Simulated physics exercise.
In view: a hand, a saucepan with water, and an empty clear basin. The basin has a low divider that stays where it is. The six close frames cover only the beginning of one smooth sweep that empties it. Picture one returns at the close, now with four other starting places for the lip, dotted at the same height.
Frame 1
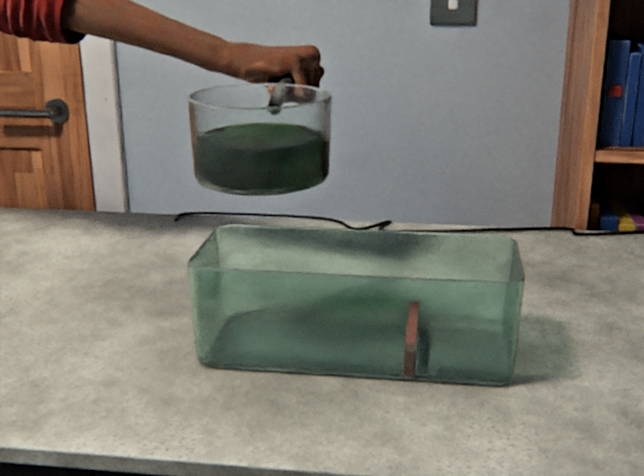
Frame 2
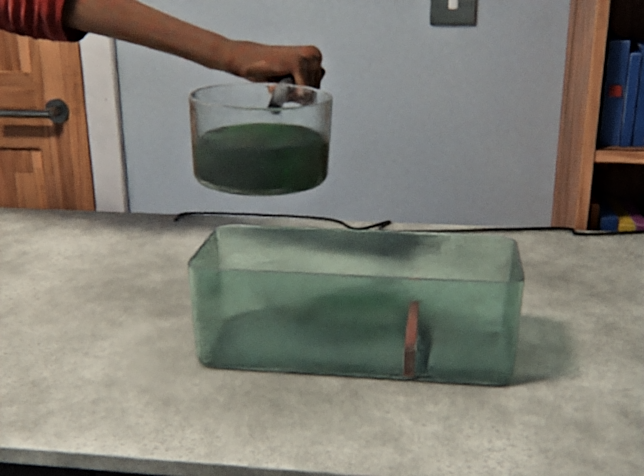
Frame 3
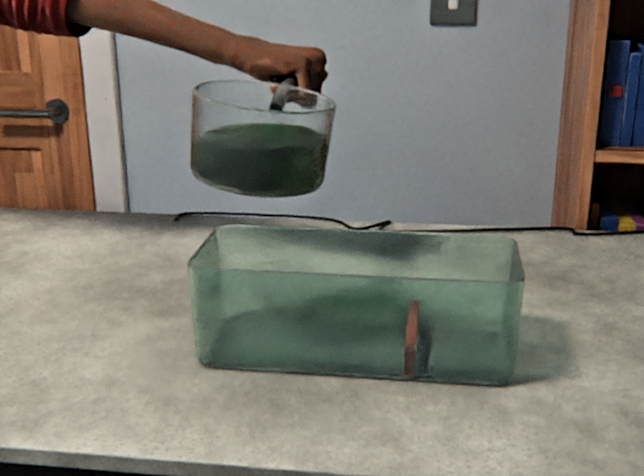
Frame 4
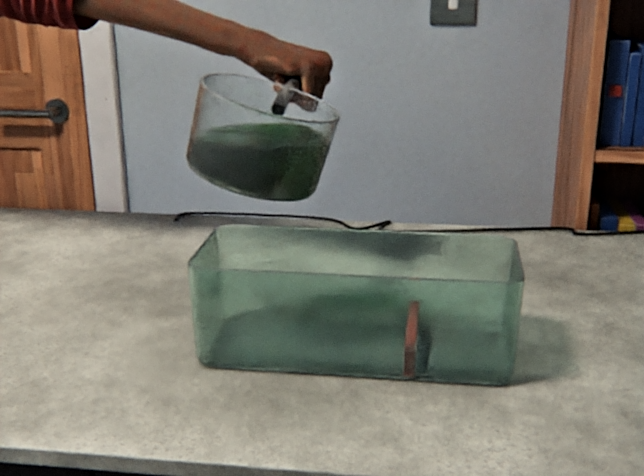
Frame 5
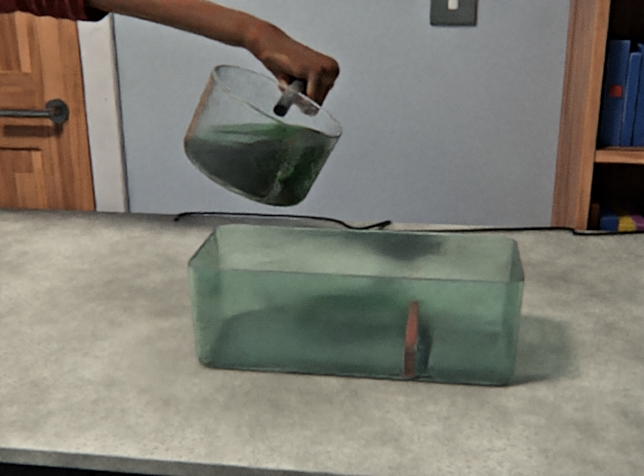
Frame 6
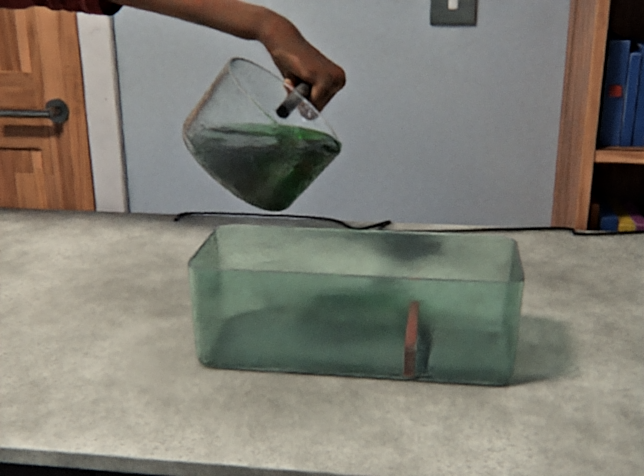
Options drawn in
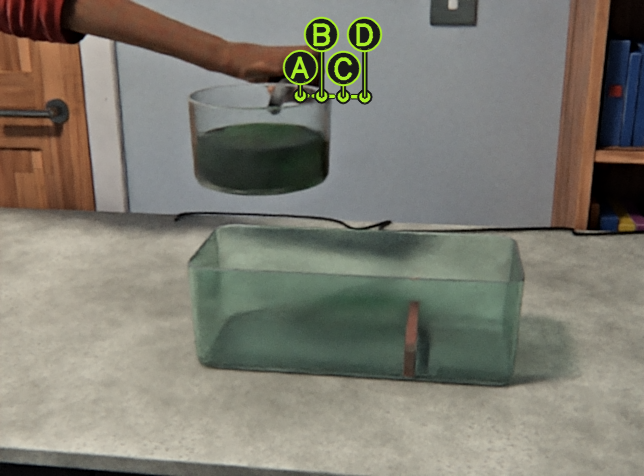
A hand tilting a clear pan of green liquid steadily to the right above a glass basin with a small reddish divider inside.
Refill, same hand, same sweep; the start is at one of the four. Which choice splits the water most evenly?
The answer is dot D.
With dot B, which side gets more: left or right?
The left one.
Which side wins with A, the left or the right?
More ends on the left.
On the marked copy, A at (300, 95); B at (321, 96); C at (343, 96); D at (364, 96).
If A is chosen, about 86 % ends left of the wall and 14 % right of it.
If B is chosen, about 93 % ends left of the wall and 7 % right of it.
If C is chosen, about 76 % ends left of the wall and 24 % right of it.
If D is chosen, about 49 % ends left of the wall and 50 % right of it.
